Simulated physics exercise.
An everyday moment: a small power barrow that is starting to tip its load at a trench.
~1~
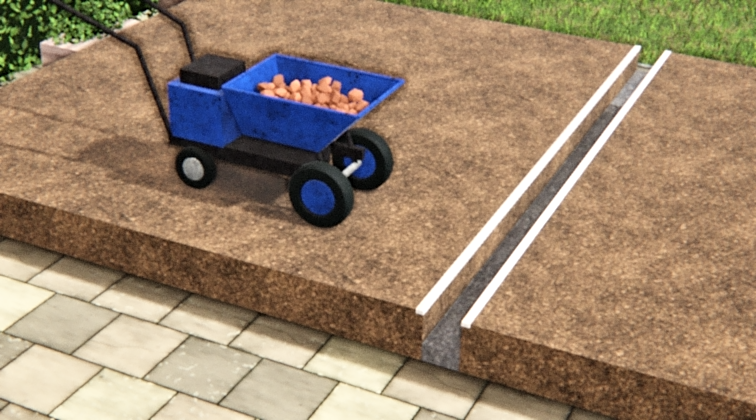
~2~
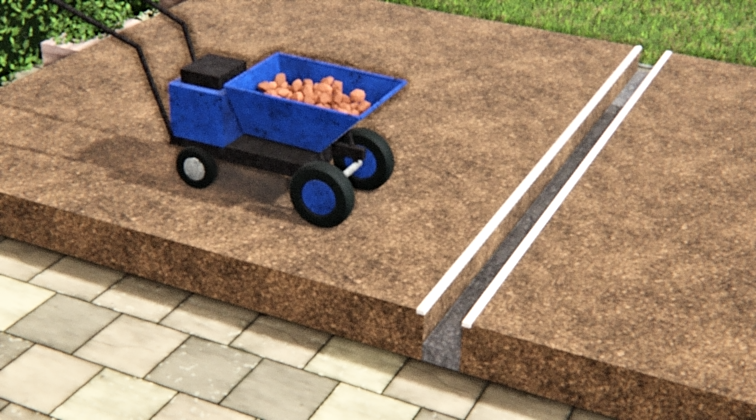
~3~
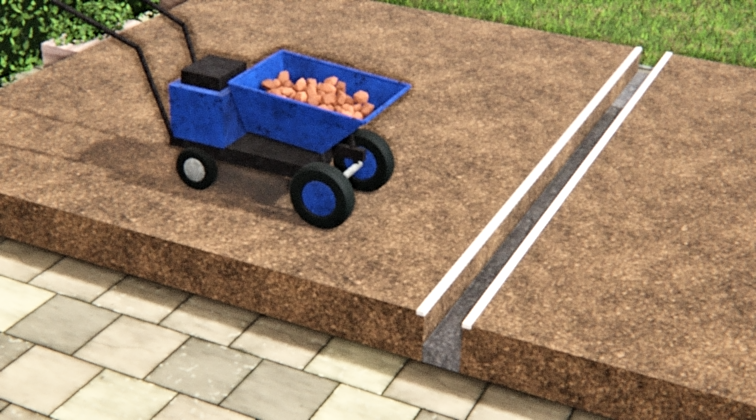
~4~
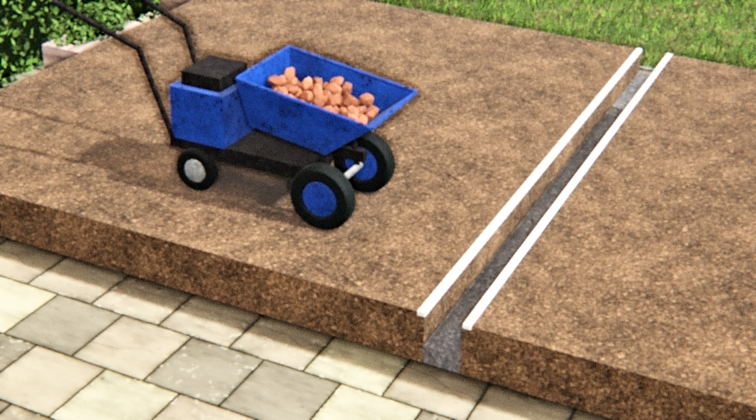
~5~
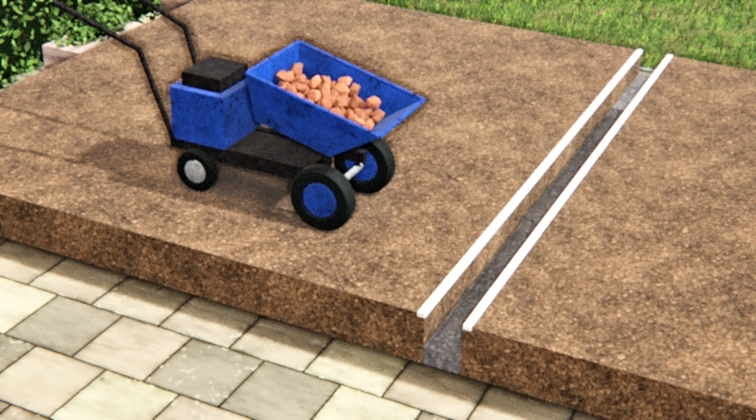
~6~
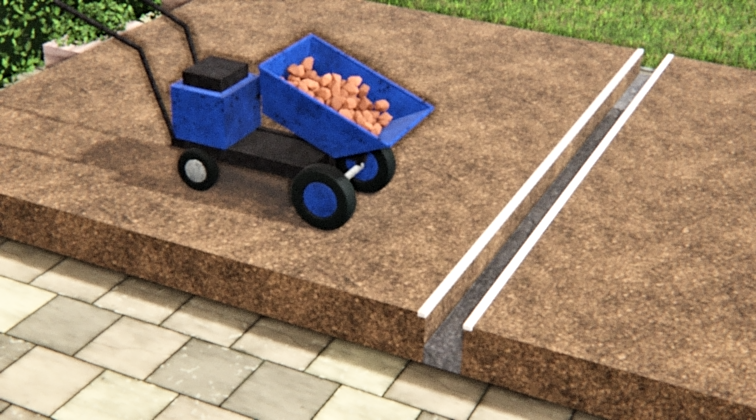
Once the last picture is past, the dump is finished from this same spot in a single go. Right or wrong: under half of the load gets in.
Right.
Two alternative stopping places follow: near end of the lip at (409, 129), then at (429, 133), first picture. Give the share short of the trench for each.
The first stop gives 0 per cent; the second gives 0 per cent.
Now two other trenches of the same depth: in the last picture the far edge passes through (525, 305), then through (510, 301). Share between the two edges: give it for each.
In order, some 40 and some 40 percent.
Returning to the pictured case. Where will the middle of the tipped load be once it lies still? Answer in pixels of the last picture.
I'd place the middle at about (488, 249).
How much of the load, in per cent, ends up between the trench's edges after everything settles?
About 35 per cent.
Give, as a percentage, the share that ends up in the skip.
30 per cent or so.
Soon, skip tipped steeply; all in the skip.
A while on, skip tipped right over; about two thirds in the skip; about a quarter short of the trench; a small part in or heaped over the trench; a stray few falling.
Towards the end, skip tipped right over; about a third in the skip; about a third short of the trench; about a third in or heaped over the trench; a stray few beyond it.
Finally, skip tipped right over; about a third in the skip; about a third short of the trench; about a third in or heaped over the trench; a stray few beyond it.
